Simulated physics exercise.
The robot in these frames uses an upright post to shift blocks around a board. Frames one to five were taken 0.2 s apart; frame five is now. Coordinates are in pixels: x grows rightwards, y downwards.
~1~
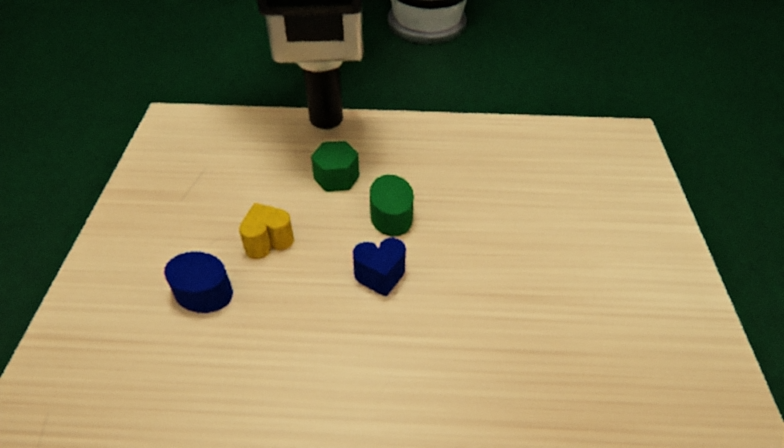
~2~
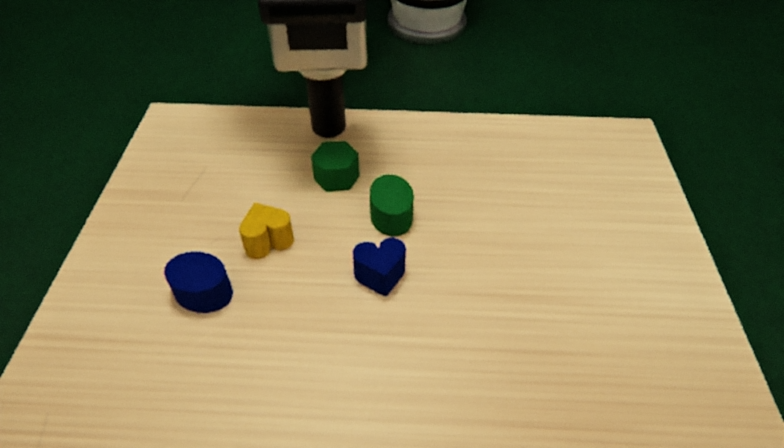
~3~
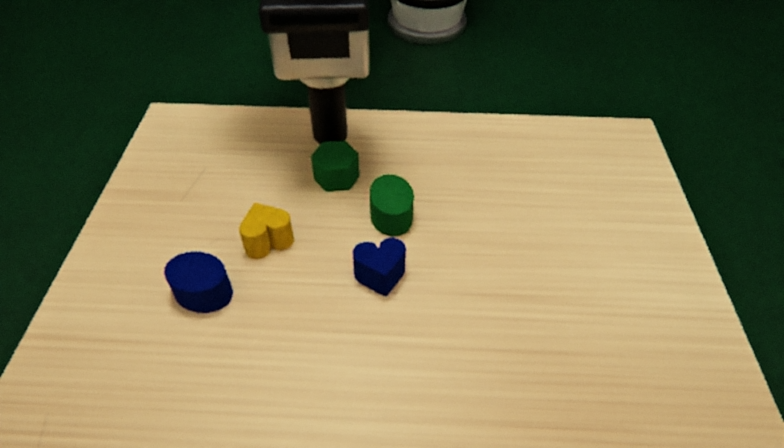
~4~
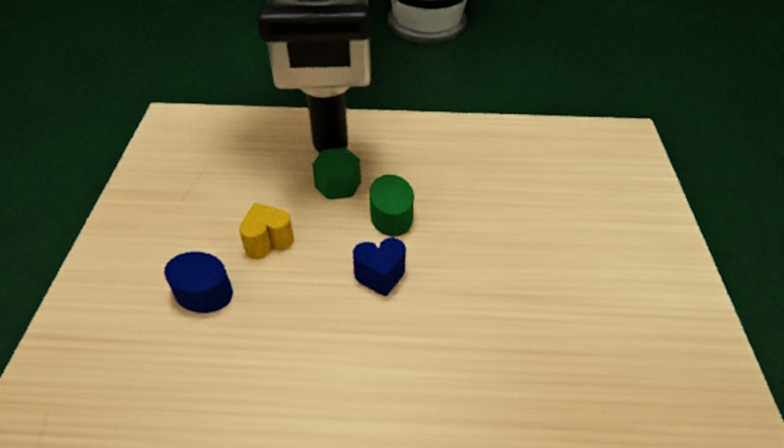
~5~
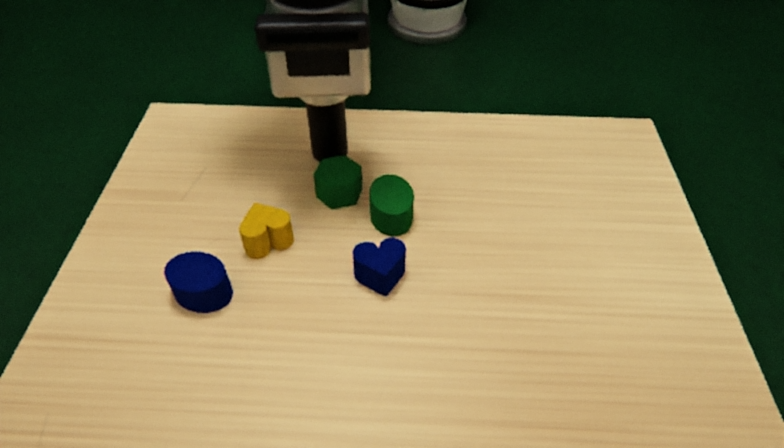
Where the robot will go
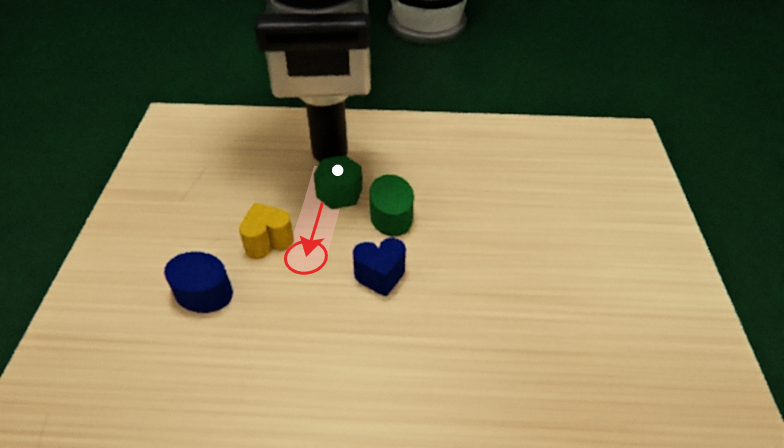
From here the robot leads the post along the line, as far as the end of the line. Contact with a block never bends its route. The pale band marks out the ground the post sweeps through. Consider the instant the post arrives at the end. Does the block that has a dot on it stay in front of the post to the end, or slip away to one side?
The block that has a dot on it is left behind or beside.
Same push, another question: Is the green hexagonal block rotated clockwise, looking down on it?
I'd say no.
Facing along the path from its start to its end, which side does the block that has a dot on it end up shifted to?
It's going to go left.
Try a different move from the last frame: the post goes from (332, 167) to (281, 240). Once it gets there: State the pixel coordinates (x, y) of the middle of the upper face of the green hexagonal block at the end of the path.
By then it is at (338, 195).
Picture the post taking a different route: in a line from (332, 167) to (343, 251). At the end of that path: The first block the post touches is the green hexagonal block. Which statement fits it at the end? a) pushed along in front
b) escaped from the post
The answer is a.
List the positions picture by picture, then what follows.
The first picture shows lower end of the post (327, 120), tops of blocks, yellow heart (263, 219), green hexagonal block (335, 154), blue heart (380, 254), green elliptical block (392, 193).
The second picture shows post (329, 128), blocks as before.
The third picture shows post (331, 137), blocks as before.
The fourth picture shows post (331, 145), green hexagonal block (336, 162).
The fifth picture shows post (330, 153), yellow heart (263, 219), green hexagonal block (338, 170), blue heart (380, 254), green elliptical block (392, 193).
The drawn path runs straight from (332, 167) to (306, 257); the dot is on the green hexagonal block.
The first path, step by step. One third of the way, post (323, 181); green hexagonal block (342, 198), turned 30° anticlockwise.
Two thirds of the way, post (314, 211); green hexagonal block (349, 222), turned 70° anticlockwise.
At the end, post (304, 243); yellow heart (257, 226), turned 35° clockwise; green hexagonal block (348, 237), turned 125° anticlockwise; blue heart (394, 258); green elliptical block not moved.
